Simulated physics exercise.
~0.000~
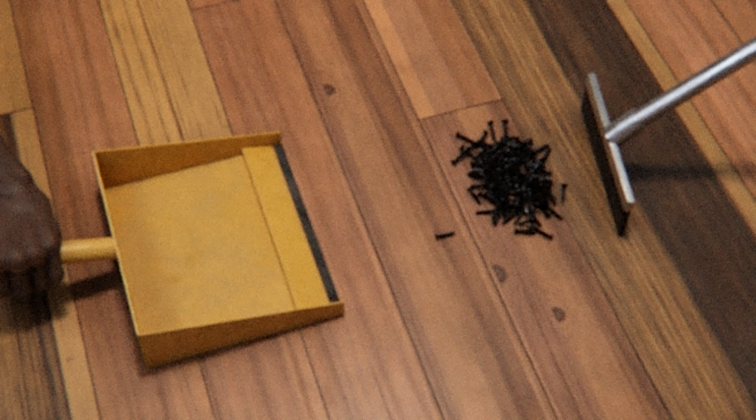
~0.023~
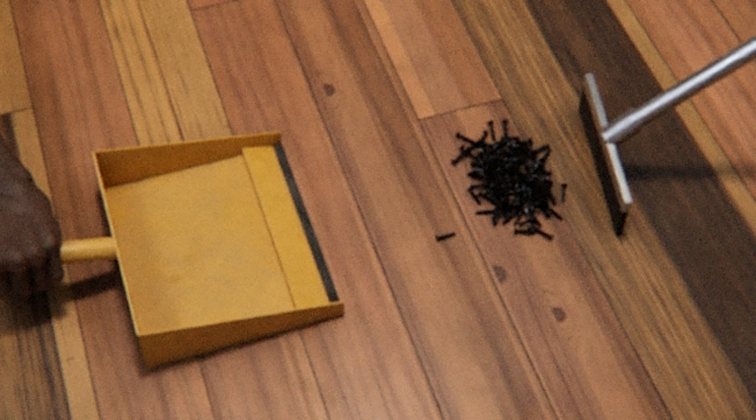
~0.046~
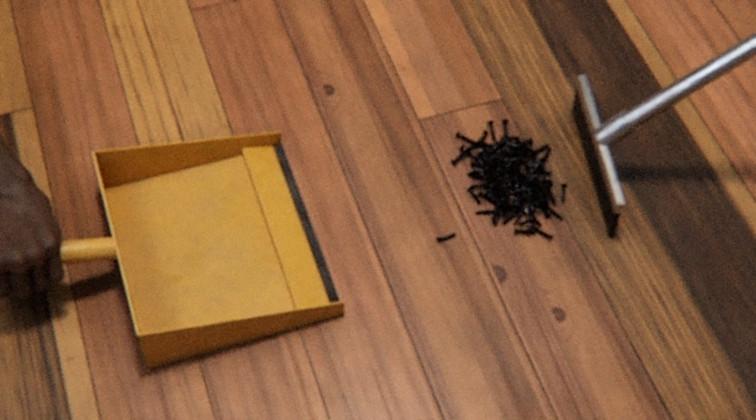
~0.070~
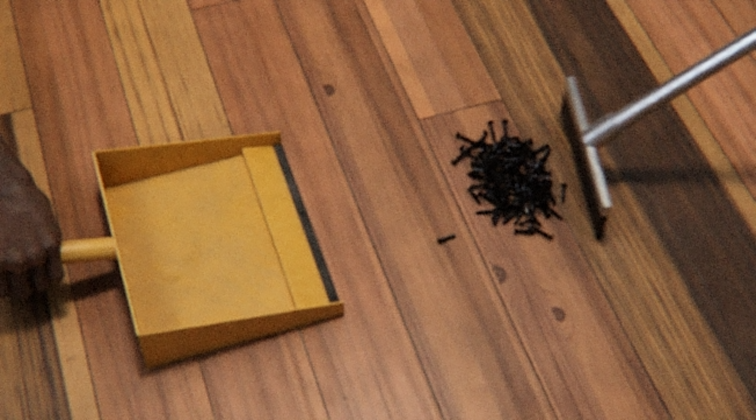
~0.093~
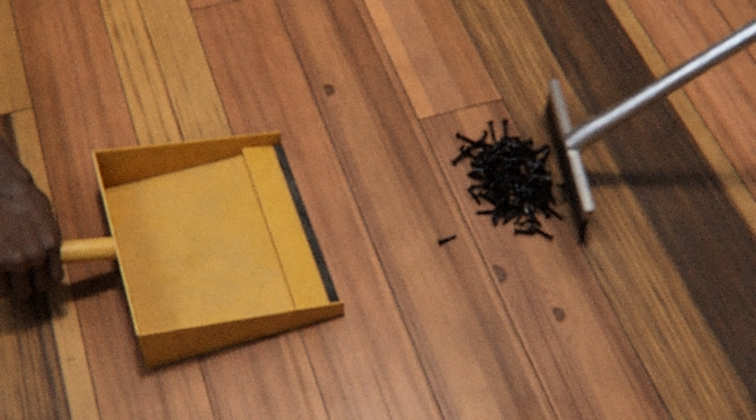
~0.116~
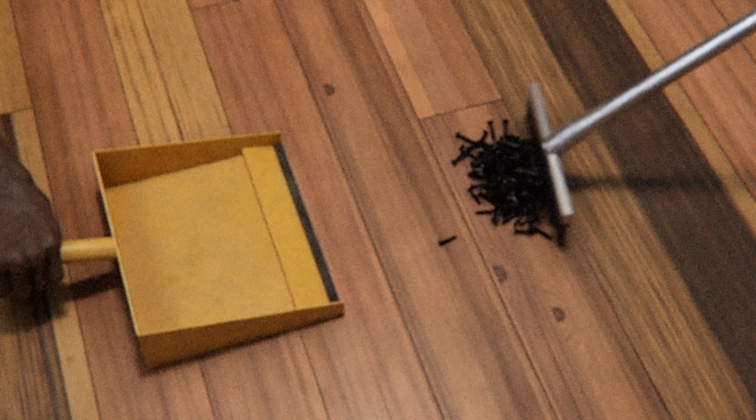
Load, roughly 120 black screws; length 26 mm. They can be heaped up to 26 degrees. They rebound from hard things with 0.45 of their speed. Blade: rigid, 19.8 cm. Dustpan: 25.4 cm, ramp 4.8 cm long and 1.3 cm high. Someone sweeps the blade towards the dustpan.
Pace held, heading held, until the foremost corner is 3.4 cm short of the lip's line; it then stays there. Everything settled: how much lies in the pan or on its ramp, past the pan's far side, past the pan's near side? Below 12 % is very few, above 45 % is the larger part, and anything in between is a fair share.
Pan: The larger part, far side: Very few, near side: Very few.
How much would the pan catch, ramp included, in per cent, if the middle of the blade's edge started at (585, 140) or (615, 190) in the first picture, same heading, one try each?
Some 55 and 50 per cent.
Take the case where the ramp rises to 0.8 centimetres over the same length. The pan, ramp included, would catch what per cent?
That would give something like 70 per cent.
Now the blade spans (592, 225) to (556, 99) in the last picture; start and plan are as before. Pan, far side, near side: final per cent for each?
Pan: 10, far side: 0, near side: 5.
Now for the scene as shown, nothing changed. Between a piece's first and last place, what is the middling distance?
Some 28 cm.
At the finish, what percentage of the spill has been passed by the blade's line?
Near 5 percent, give or take.
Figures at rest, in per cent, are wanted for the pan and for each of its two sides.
Pan: 65%. Far side: 5%. Near side: 0%.
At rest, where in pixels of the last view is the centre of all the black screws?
Somewhere near (292, 209) in the last picture.
After 0.23 s, middle of the blade 16 cm from the lip; 0 % over the lip, far side 0 %, near side 0 %.
After 0.31 s, middle of the blade 8 cm from the lip; 0 % over the lip, far side 5 %, near side 0 %.
After 0.52 s, middle of the blade 5 cm from the lip; 65 % over the lip, far side 5 %, near side 0 %.
At rest (1.6 s), pan 65 %, far side 5 %, near side 0 %, in front of the lip or behind the blade 30 %.
